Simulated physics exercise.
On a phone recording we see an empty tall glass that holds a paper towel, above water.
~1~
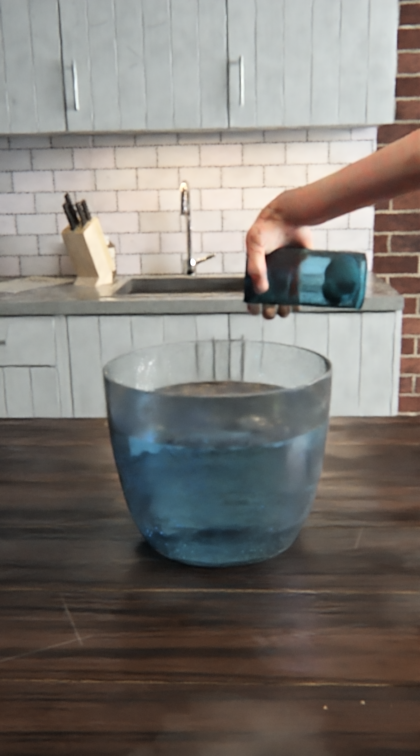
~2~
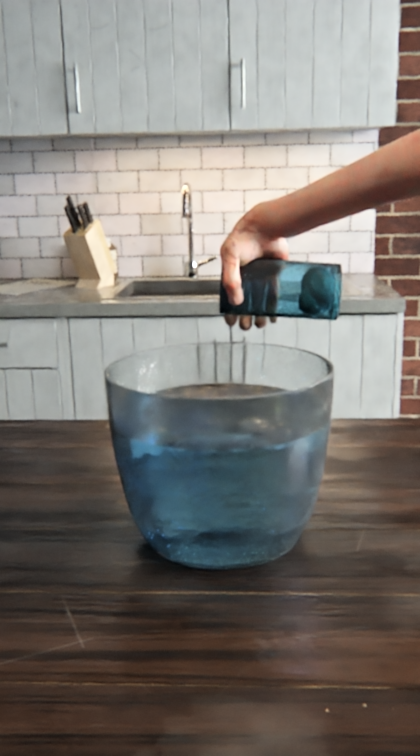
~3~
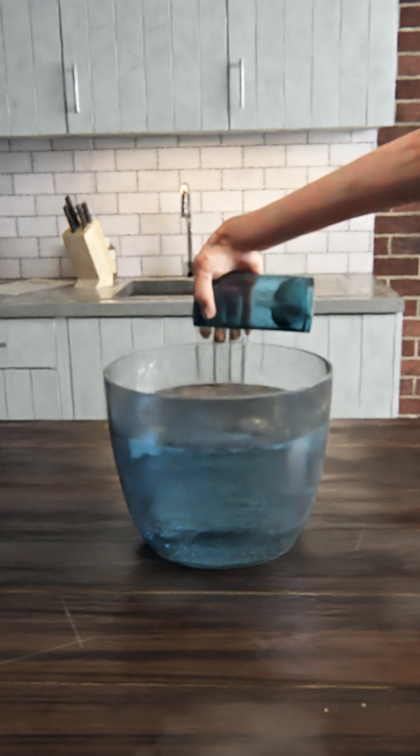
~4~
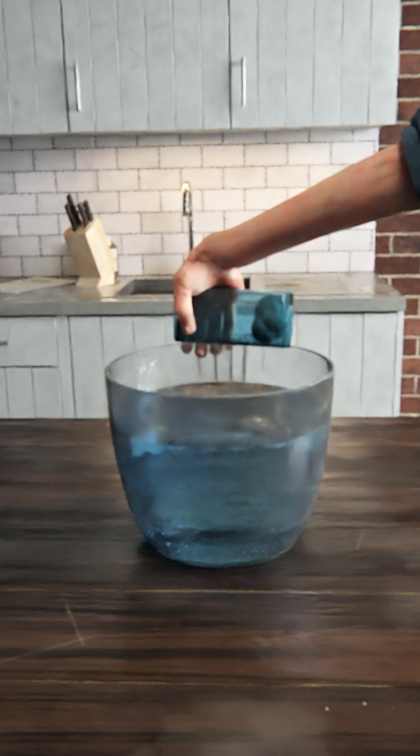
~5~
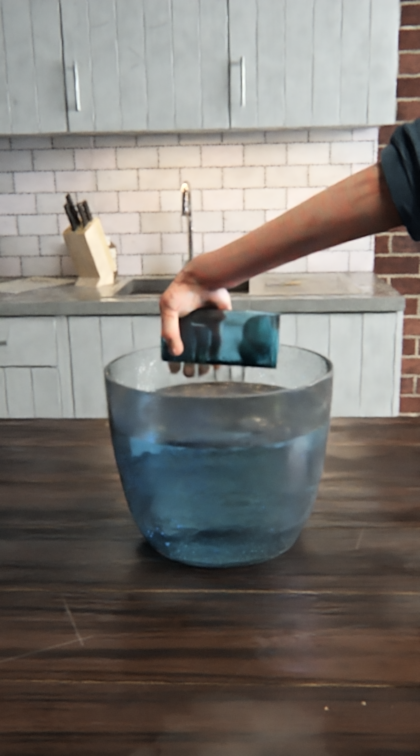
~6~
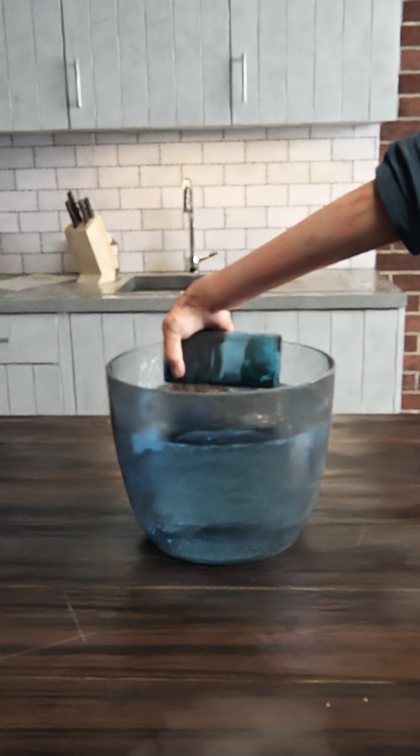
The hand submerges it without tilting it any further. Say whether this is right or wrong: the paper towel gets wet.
Right.
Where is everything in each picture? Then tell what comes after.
In the first picture, tall glass (301, 278) on its side; above the big bowl.
In the second picture, tall glass (277, 289) on its side; paper towel (321, 291); coming down.
In the third picture, tall glass (250, 302) on its side; lower.
In the fourth picture, tall glass (231, 317) on its side; paper towel (274, 319); lower still.
In the fifth picture, tall glass (218, 338) on its side; close to the surface.
In the sixth picture, tall glass (220, 359) on its side; paper towel (263, 361); just over the surface.
A moment on, the tall glass enters the water.
Further on, water pours in as the air escapes.
When it is over, the tall glass is under, flooded, and the paper towel is wet.
